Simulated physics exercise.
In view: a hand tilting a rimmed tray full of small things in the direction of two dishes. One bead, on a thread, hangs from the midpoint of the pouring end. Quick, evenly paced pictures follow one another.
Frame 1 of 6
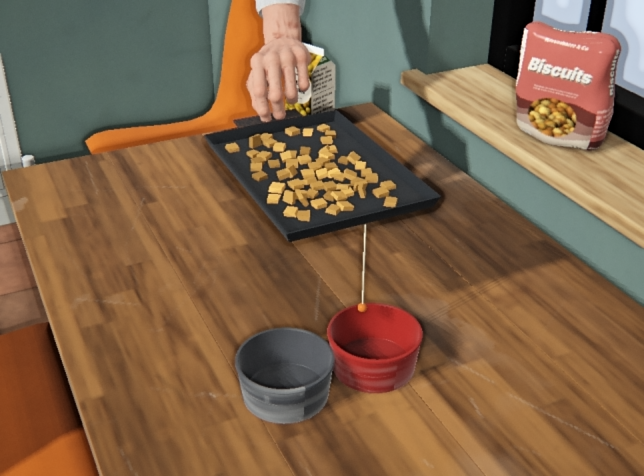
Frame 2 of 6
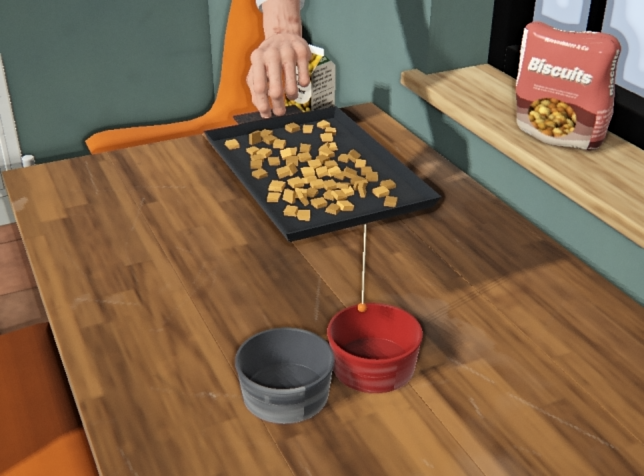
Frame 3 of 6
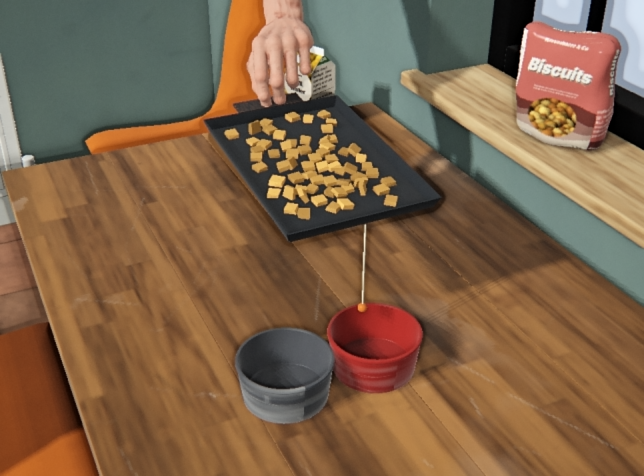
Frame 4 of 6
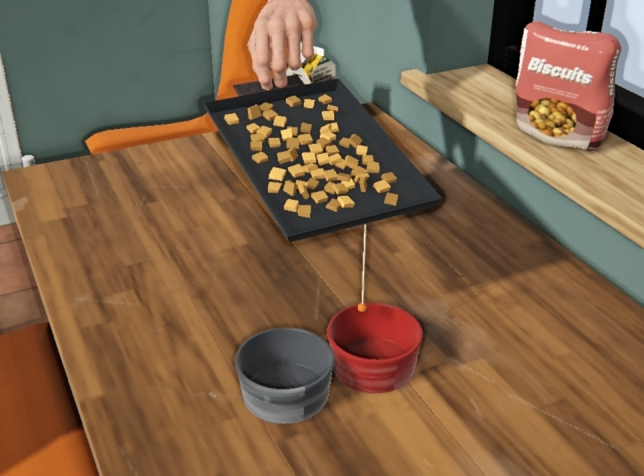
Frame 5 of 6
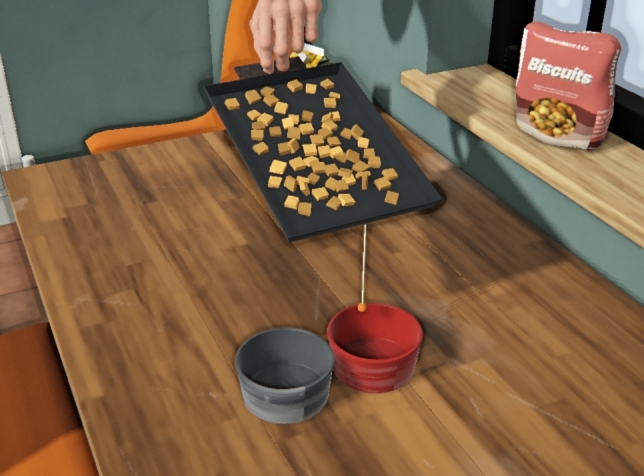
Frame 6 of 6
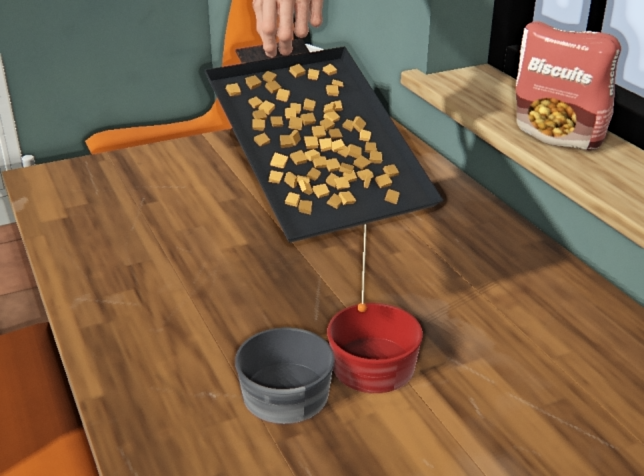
The video shows a hand at the far end of a dark rimmed tray of small golden squares, gradually raising that end so the tray tilts toward a gray dish and a red dish on a wooden table.
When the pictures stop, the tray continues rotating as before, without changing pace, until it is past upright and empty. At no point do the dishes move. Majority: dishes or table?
The dishes are left with the main part.
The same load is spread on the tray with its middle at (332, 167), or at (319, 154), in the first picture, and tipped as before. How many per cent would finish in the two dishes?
Some 60 and then some 50 per cent.
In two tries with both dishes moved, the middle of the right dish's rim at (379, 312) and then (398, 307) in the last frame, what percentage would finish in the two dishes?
You'd get 40 in a hundred first and 40 in a hundred after that.
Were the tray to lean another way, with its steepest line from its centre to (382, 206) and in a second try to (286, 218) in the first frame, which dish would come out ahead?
The first try favours the dish to the right; the second favours the dish to the left.
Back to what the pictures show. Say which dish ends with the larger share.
It's the right side.
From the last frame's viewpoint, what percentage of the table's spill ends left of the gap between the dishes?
Close to 0 %.
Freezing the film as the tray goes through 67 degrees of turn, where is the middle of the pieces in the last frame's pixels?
Near (365, 210).
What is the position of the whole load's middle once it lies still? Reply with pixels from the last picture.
Near pixel (378, 365).
Soon, tray tipped steeply; nearly all on the tray; a small part in the air.
A while on, tray tipped past a quarter turn; a small part on the tray; a small part in the left dish; about half in the right dish; about a quarter outside both; a small part in the air.
Towards the end, tray tipped past a quarter turn; a small part in the left dish; about half in the right dish; about a quarter outside both.
Finally, tray tipped past a quarter turn; a small part in the left dish; about half in the right dish; about a quarter outside both.
